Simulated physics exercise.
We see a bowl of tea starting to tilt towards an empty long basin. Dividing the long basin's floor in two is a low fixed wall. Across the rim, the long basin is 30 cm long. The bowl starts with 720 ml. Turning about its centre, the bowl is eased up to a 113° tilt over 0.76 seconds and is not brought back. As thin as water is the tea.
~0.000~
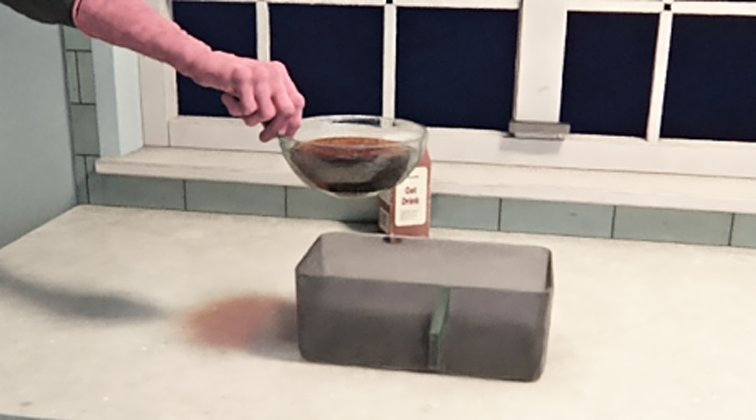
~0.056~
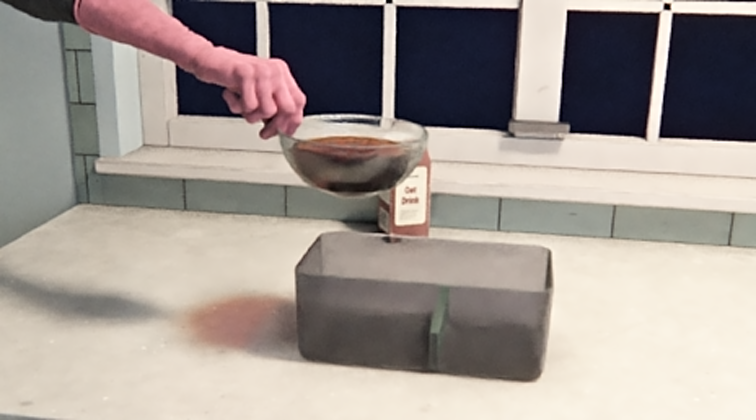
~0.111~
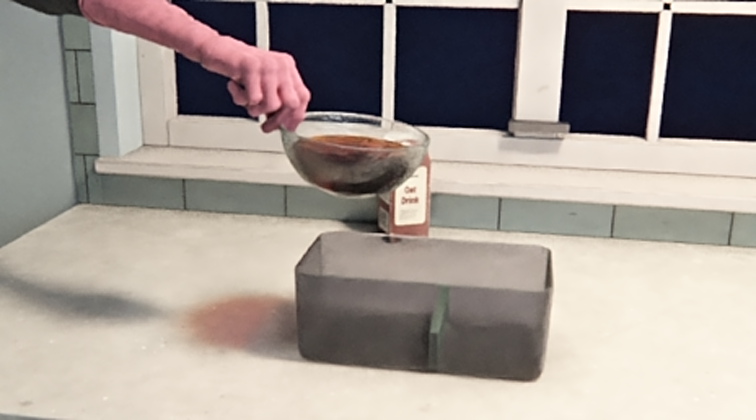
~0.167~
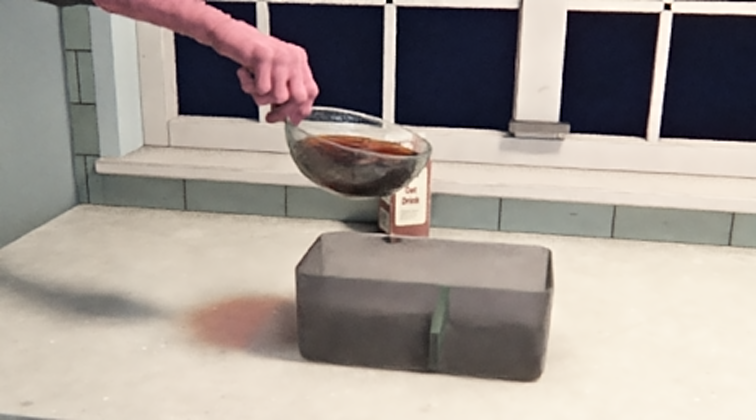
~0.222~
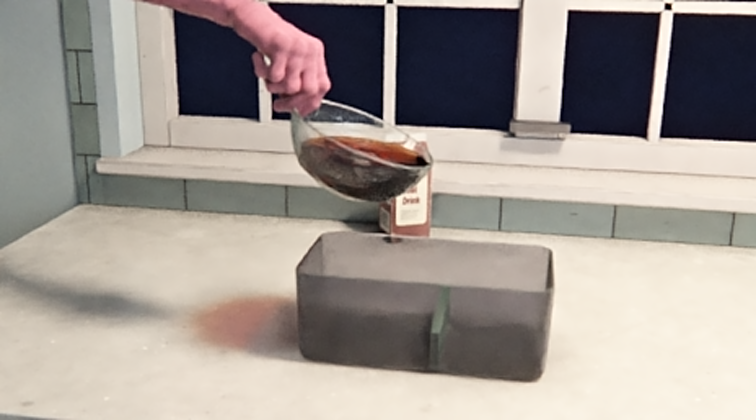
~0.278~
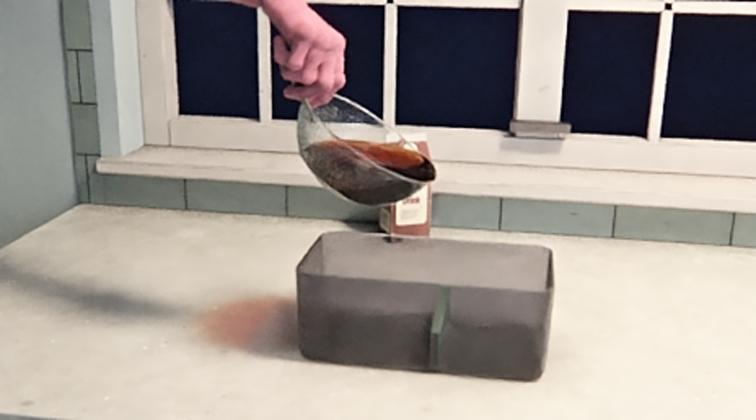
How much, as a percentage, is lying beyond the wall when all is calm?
Around 56 per cent lies beyond the wall.
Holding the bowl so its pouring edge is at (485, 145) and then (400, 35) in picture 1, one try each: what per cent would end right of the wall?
Near 80 in a hundred on the first go and near 50 in a hundred on the second.
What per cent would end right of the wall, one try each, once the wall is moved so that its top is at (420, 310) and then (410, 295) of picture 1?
75 per cent first, 85 per cent second.
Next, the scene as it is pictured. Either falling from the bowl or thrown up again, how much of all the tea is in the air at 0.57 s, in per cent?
Roughly 18 %.
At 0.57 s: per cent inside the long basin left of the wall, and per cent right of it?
18 on the left, 58 on the right, roughly.
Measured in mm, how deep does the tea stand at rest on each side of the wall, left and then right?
Around 12 mm deep on the left, around 22 mm deep on the right.
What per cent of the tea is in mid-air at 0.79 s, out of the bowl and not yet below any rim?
Close to 7 in every hundred parts.
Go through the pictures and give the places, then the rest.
Tilt 0°; pouring edge (427, 135); surface from (289, 147) to (420, 153); the long basin's rim runs from (309, 252) to (552, 270); the wall's top is at (441, 309), in the first frame.
Tilt 2°; pouring edge (427, 137); surface from (289, 146) to (420, 154), in the second frame.
Tilt 6°; pouring edge (429, 143); surface from (291, 143) to (421, 156), in the third frame.
Tilt 13°; pouring edge (431, 153); surface from (295, 141) to (424, 160), in the fourth frame.
Tilt 22°; pouring edge (432, 165); surface from (300, 143) to (430, 163), in the fifth frame.
Tilt 33°; pouring edge (429, 180); surface from (306, 146) to (428, 168); 3 per cent is over the edge, in the sixth frame.
By 0.57 s the tilt is 97° and 6 per cent is still to pour, 17 is left of the wall and 58 right of it.
By 0.79 s the tilt is 113° and 0 per cent is still to pour, 38 is left of the wall and 55 right of it.
By 1.01 s the tilt is 113° and 0 per cent is still to pour, 42 is left of the wall and 56 right of it.
By 1.26 s the tilt is 113° and 0 per cent is still to pour, 42 is left of the wall and 56 right of it.
At rest 42 per cent lies left of the wall, 56 right of it and 2 outside.
